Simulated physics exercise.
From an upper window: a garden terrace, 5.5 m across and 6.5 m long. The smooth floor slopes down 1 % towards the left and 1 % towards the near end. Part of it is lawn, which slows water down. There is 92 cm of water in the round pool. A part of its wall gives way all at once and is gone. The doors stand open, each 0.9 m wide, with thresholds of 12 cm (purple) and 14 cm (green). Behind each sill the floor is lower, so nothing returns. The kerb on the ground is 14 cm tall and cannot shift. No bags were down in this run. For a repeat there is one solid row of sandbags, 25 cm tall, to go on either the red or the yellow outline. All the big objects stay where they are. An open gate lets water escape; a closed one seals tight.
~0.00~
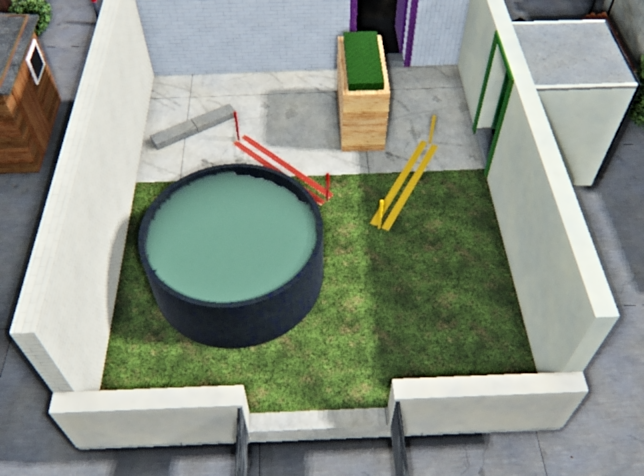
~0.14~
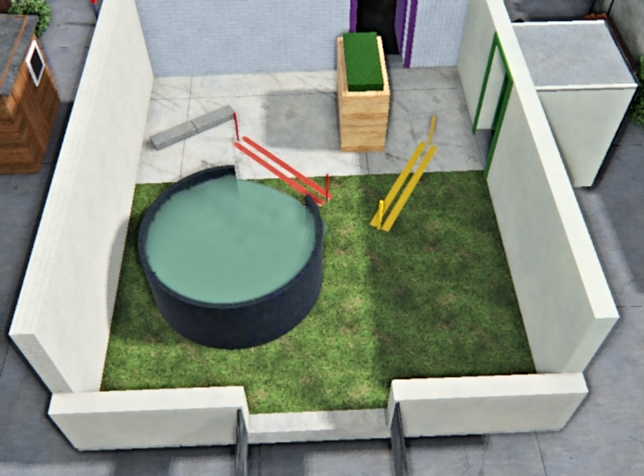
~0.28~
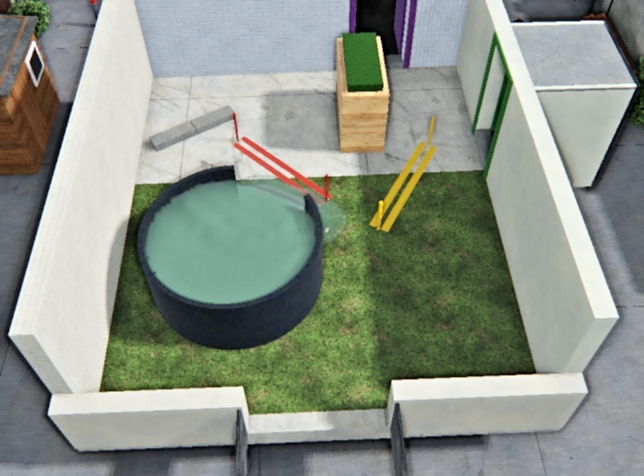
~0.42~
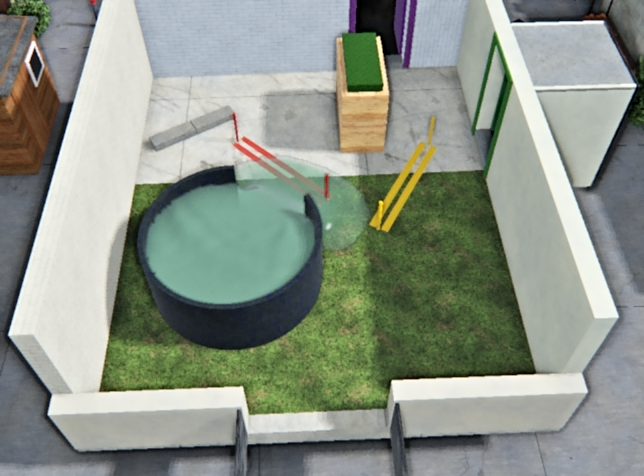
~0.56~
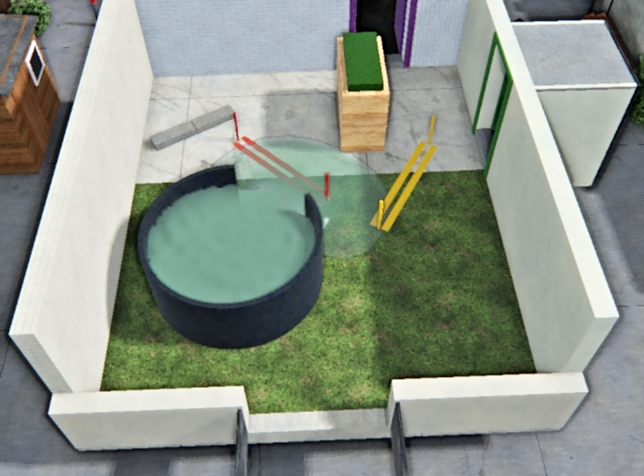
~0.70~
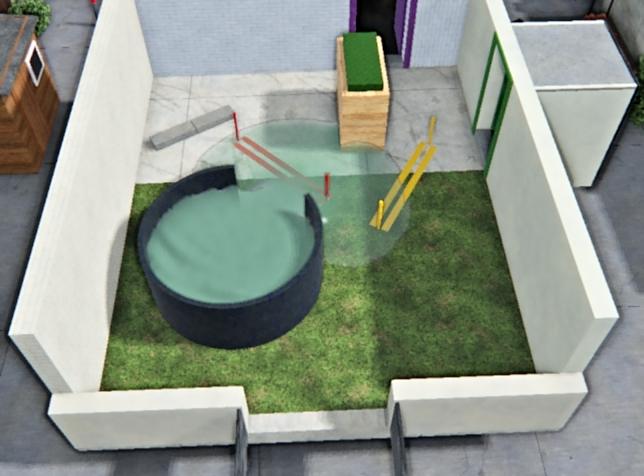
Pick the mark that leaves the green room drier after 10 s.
Choose yellow.
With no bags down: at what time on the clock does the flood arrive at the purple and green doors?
Purple 1.5 s, green 1.3 s.
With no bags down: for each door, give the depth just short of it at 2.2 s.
Depths in cm: Purple 11, green 28.
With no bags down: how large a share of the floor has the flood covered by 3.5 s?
About 70 per cent.
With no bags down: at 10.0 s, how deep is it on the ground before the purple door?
About 6.0 cm.
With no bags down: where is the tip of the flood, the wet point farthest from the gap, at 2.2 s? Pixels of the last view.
At about (450, 68).
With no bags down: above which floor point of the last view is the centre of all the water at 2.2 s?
Near (288, 197).
After 1.4 s water covers 40 % of the floor and is deepest (50 cm) near (312, 73) in the run without bags; in at the green door, 0 L with no bags, 0 L with the row on red, 0 L on yellow.
After 2.2 s water covers 55 % of the floor and is deepest (42 cm) near (303, 79) in the run without bags; in at the green door, 51 L with no bags, 18 L with the row on red, 0 L on yellow.
After 3.5 s water covers 70 % of the floor and is deepest (30 cm) near (154, 79) in the run without bags; in at the green door, 106 L with no bags, 43 L with the row on red, 0 L on yellow.
After 6.0 s water covers 90 % of the floor and is deepest (22 cm) near (154, 141) in the run without bags; in at the green door, 122 L with no bags, 44 L with the row on red, 5 L on yellow.
After 10.0 s water covers 95 % of the floor and is deepest (18 cm) near (95, 420) in the run without bags; in at the green door, 122 L with no bags, 44 L with the row on red, 5 L on yellow.
